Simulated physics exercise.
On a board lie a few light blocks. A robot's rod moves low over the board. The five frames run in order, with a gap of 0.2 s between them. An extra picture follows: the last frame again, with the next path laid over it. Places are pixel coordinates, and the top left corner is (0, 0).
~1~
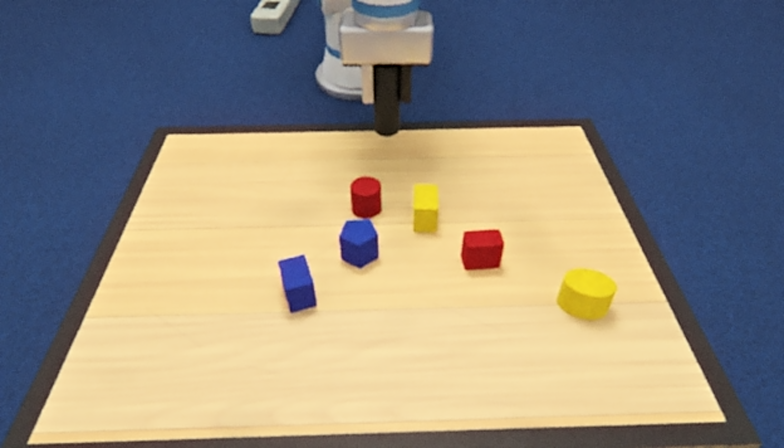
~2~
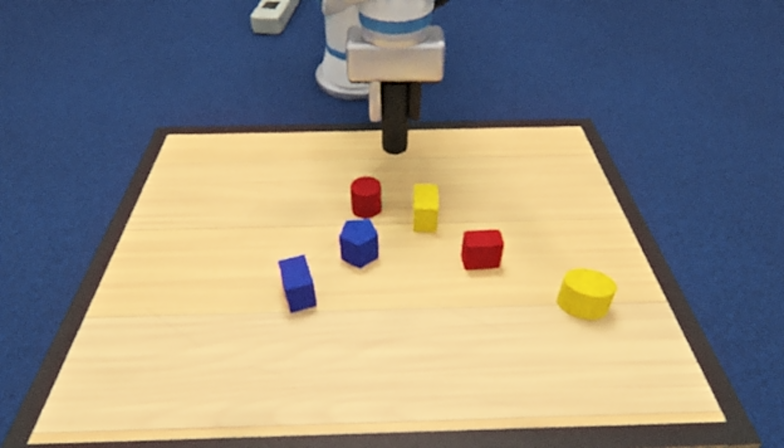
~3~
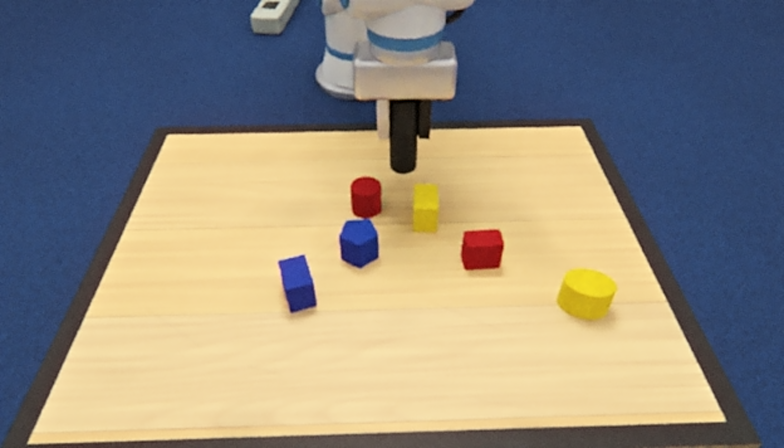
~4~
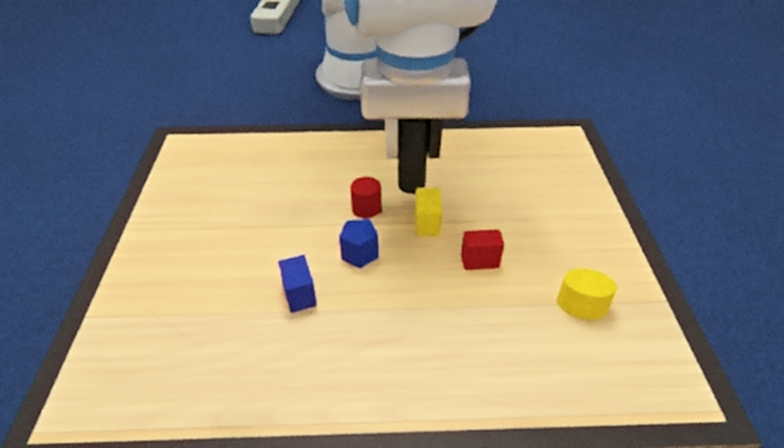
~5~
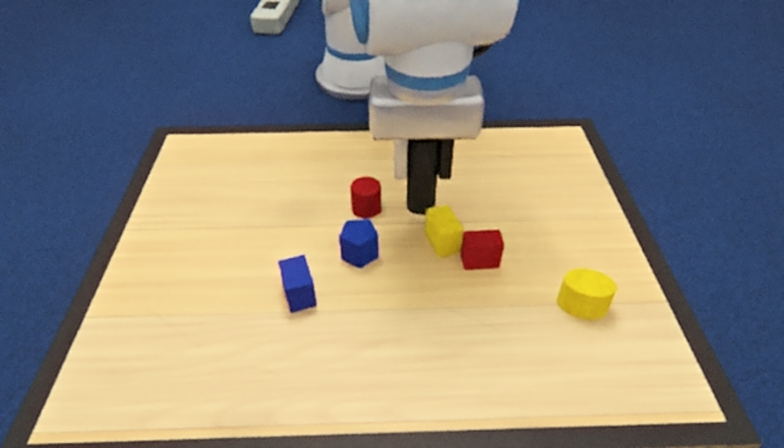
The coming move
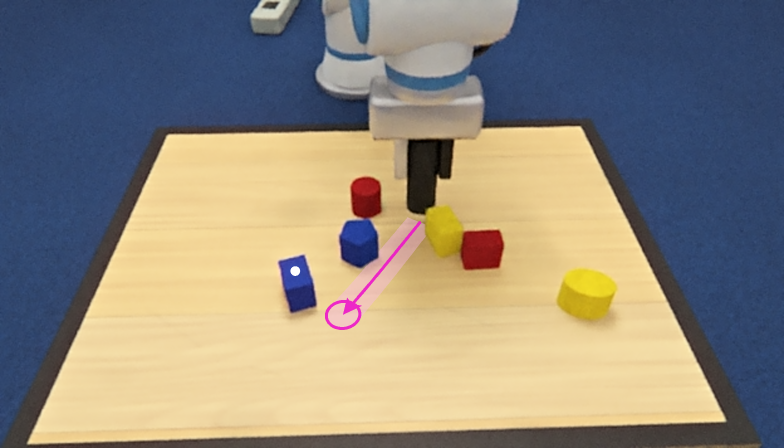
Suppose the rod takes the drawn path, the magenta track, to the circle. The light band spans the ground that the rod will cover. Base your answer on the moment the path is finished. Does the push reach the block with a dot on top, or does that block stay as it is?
It keeps its position.
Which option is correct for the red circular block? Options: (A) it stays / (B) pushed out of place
Answer: A.
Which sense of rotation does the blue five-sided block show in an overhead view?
Spins clockwise.
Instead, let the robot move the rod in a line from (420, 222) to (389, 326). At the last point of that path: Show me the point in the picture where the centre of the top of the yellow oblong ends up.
(449, 236)
Path on the board, from (420, 222) directly to (343, 315); the dot is on the blue oblong.
The first path, step by step. One third of the way, rod at (397, 234); yellow oblong at (442, 224), turned 35° anticlockwise.
Two thirds of the way, rod at (371, 265); blue five-sided block at (350, 238), turned 55° clockwise; yellow oblong at (442, 224), turned 35° anticlockwise.
At the end, rod at (341, 298); blue oblong in place; blue five-sided block at (350, 238), turned 55° clockwise; red circular block in place; yellow oblong at (442, 224), turned 35° anticlockwise.
